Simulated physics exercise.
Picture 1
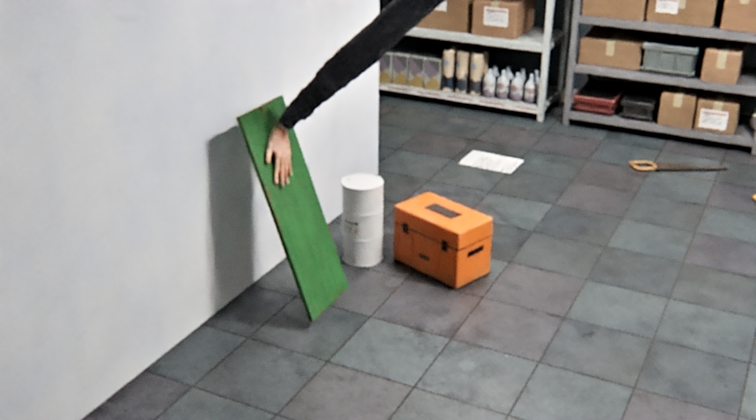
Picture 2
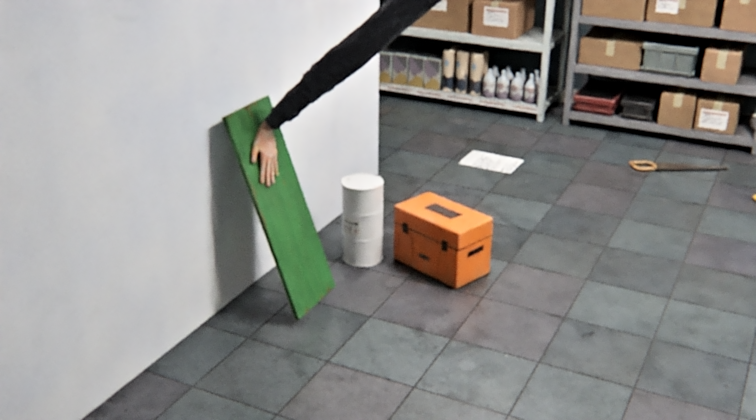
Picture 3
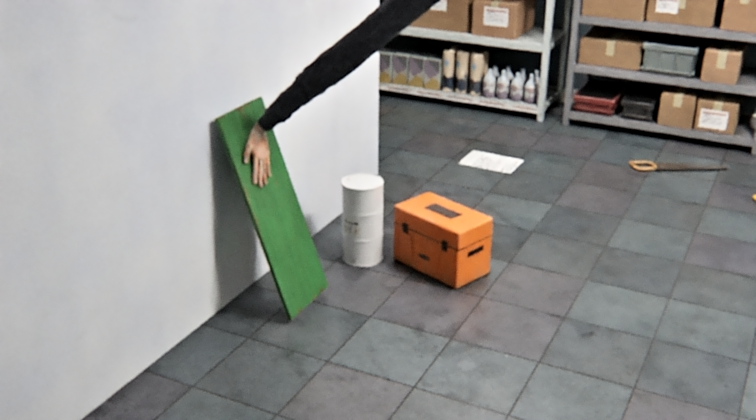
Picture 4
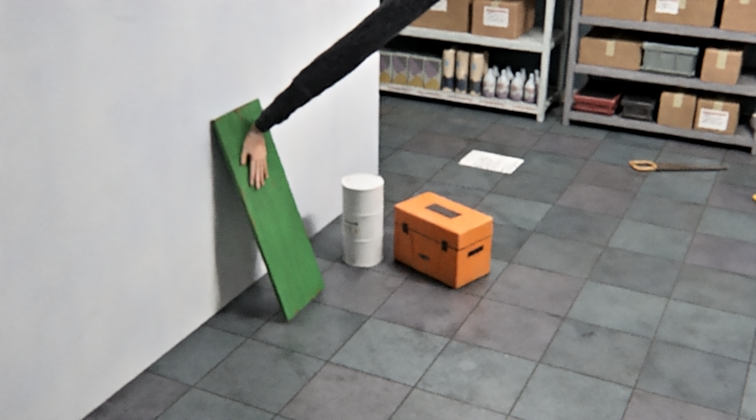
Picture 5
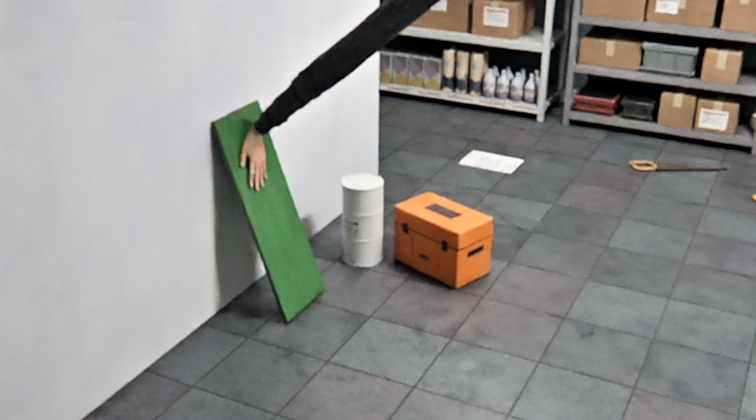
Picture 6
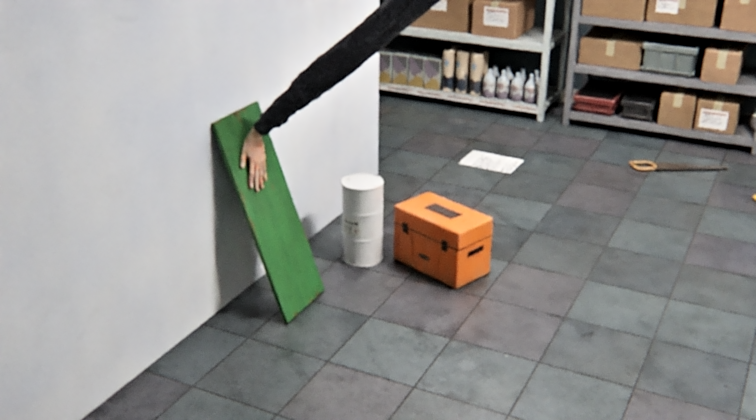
A dark-sleeved arm reaches in from the top over a grey-tiled storeroom floor, seen from a raised, fixed viewpoint. Its hand rests on a long green board leaning at a pale wall on the left, with a white canister and an orange toolbox to the right and stocked shelves behind. The hand shifts the board slightly left against the wall, then both stay nearly still.
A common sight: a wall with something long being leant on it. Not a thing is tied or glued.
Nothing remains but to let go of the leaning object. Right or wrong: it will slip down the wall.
Wrong.
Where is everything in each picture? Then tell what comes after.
On its way; green board (296, 208); white canister (363, 220), in the first frame.
On its way; green board (282, 207); white canister (363, 220), in the second frame.
On its way; green board (275, 208); white canister (363, 220), in the third frame.
On its way; green board (272, 209); white canister (363, 220), in the fourth frame.
Propped up under the hand; green board (271, 211); white canister (363, 220), in the fifth frame.
Propped up under the hand; green board (271, 212); white canister (363, 220), in the sixth frame.
Then, 0.20 s on from there, no change.
Then, 0.70 s on from there, green board resting near (271, 212).
In the end, all 3 unmoved. At the end, from the last picture's camera, green board near (271, 212). The board holds.
